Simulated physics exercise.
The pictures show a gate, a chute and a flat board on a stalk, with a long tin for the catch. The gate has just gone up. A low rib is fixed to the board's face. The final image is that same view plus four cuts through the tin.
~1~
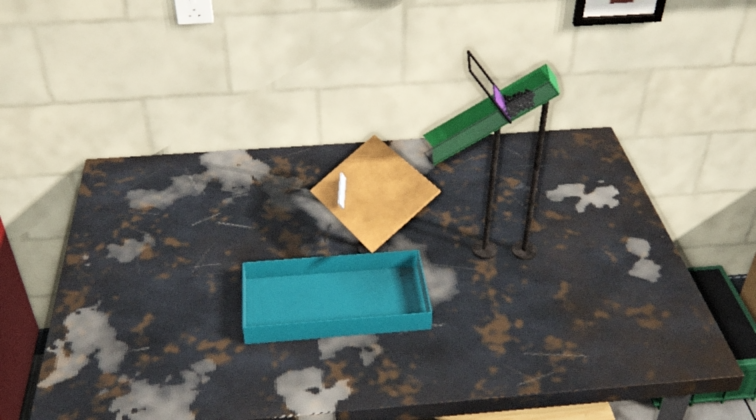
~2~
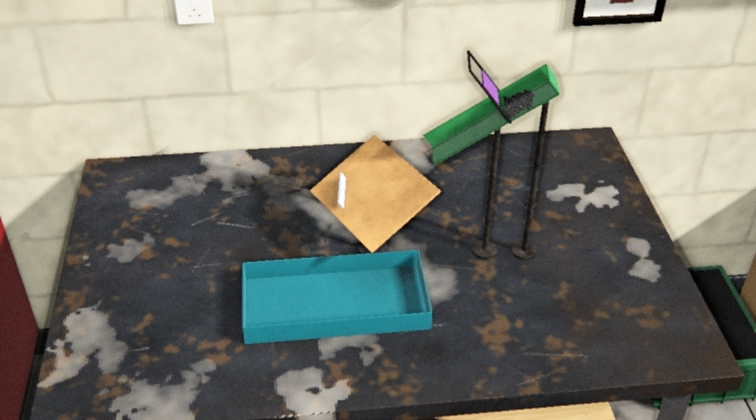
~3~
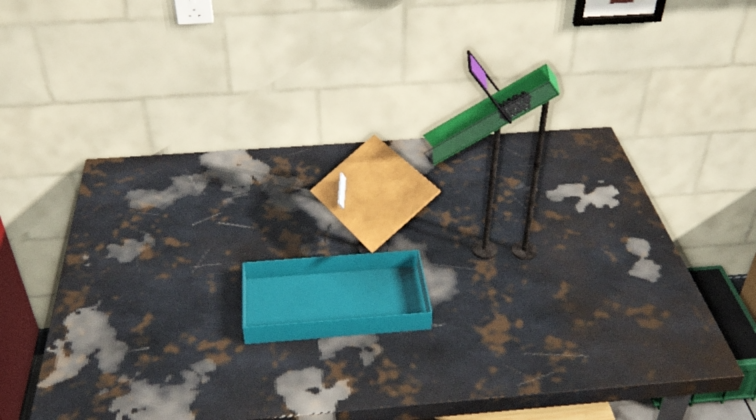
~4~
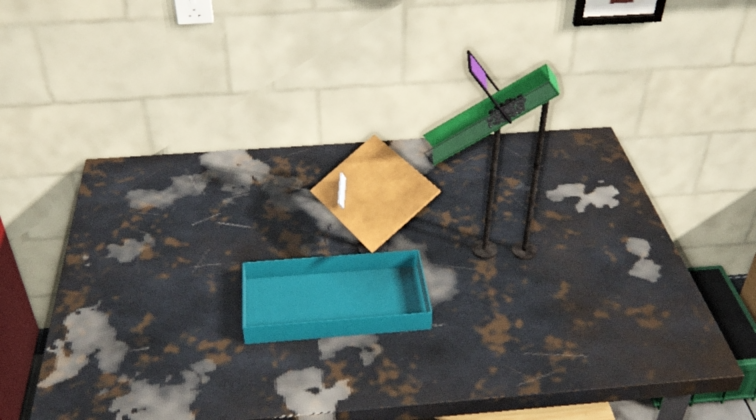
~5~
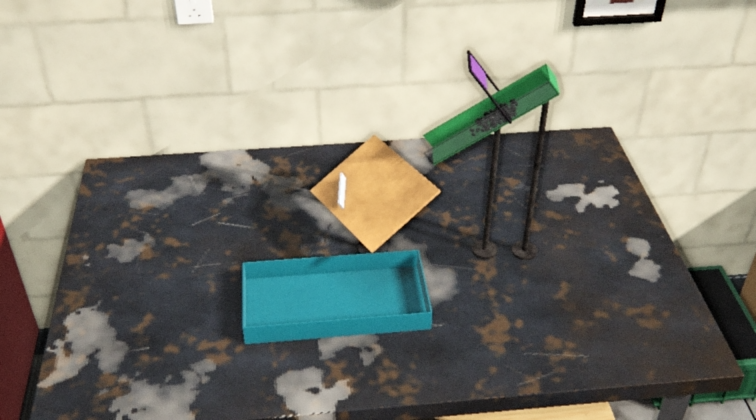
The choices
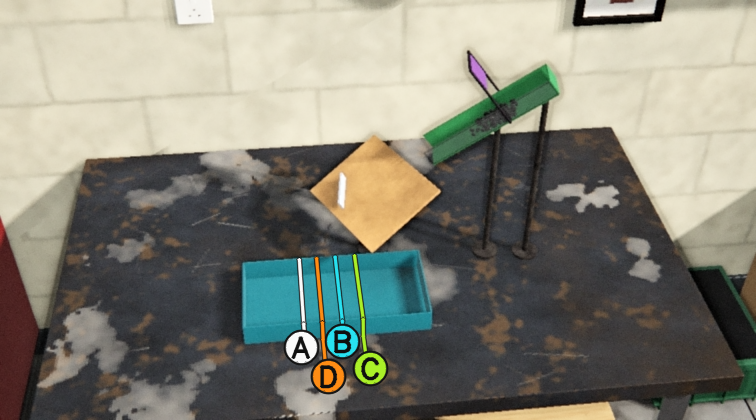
At the start, a purple gate in a black frame closes off a dark load high in a sloping green chute, above a tilted tan board and an empty teal tin. The gate slides up clear of the chute, then the dark load slips a short way down to the left, spreading out.
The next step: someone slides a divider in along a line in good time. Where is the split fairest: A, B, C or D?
D beats the others.
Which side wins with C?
Left.
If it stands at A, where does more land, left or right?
Right.
On the marked copy, line A crosses the front rim at (303, 323); line B crosses the front rim at (342, 320); line C crosses the front rim at (363, 318); line D crosses the front rim at (322, 321).
For line A, of what is caught, just a few on the left of the divider, almost all on the right.
For line B, of what is caught, every piece on the left of the divider, not one piece on the right.
For line C, of what is caught, every piece on the left of the divider, not one piece on the right.
For line D, of what is caught, roughly two thirds on the left of the divider, roughly a third on the right.
